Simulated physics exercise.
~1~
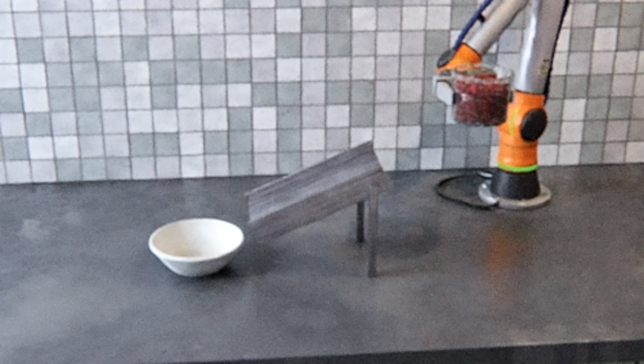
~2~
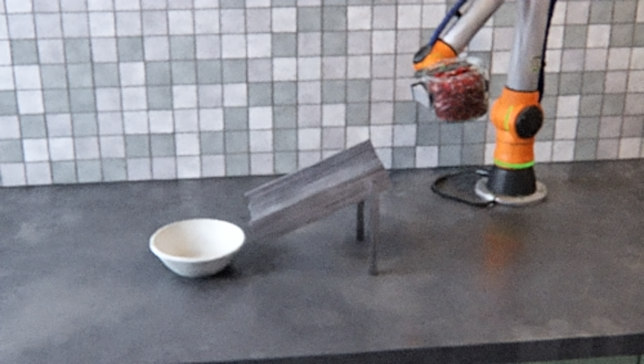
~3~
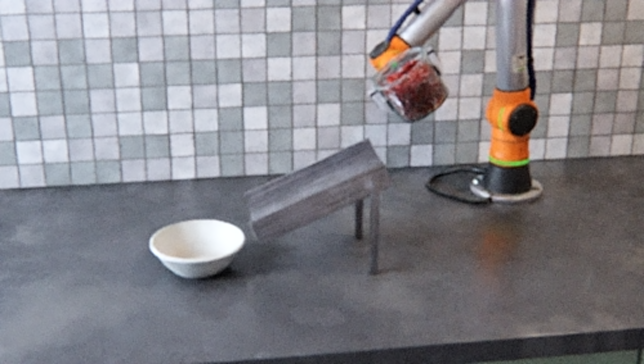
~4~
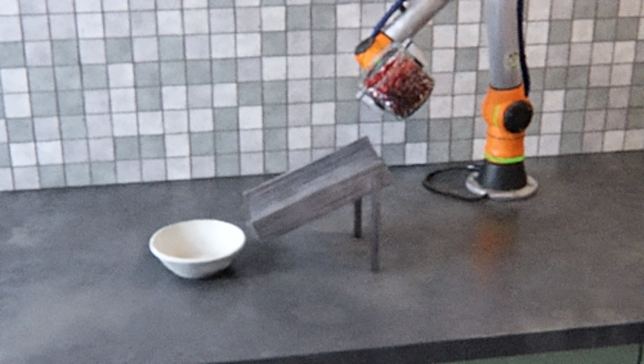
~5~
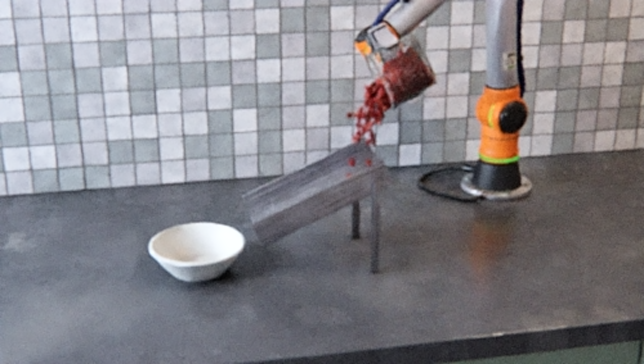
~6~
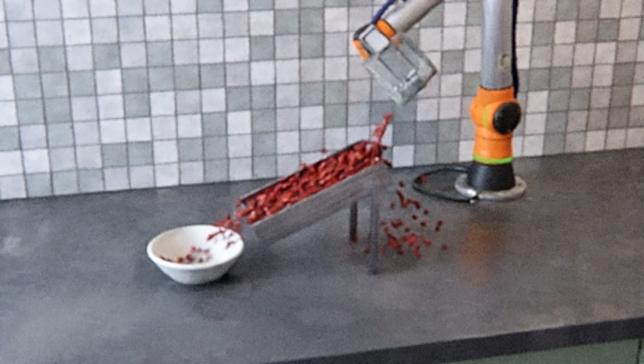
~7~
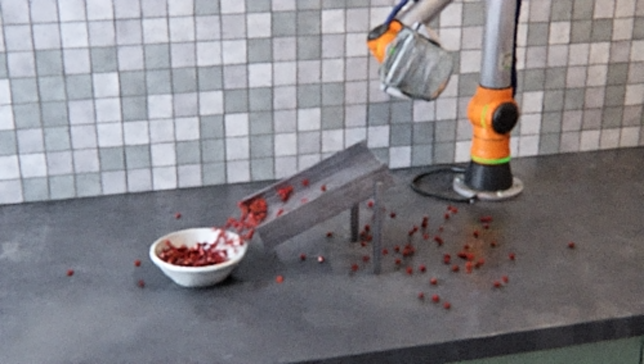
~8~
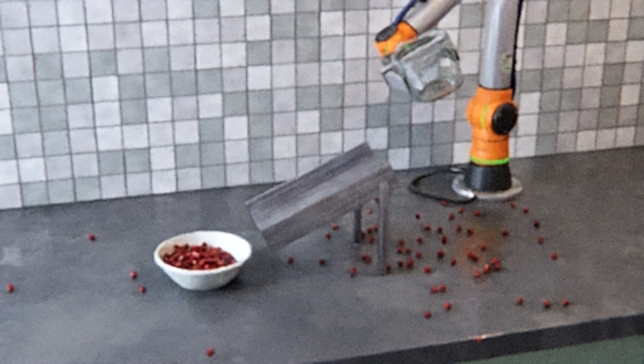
An orange and grey robot arm, seen from the front and slightly above, holds a clear beaker of red beads over a dark countertop before a grey and white tiled wall. A sloping grey chute on legs stands in the middle, its lower end beside a white bowl at left. The arm carries the beaker left, tilting it, and tips it until the beads pour onto the chute. They fill the chute and slide into the bowl, while some spill beneath its raised end. The emptied beaker swings partly back, leaving most beads heaped in the bowl and others scattered across the counter.
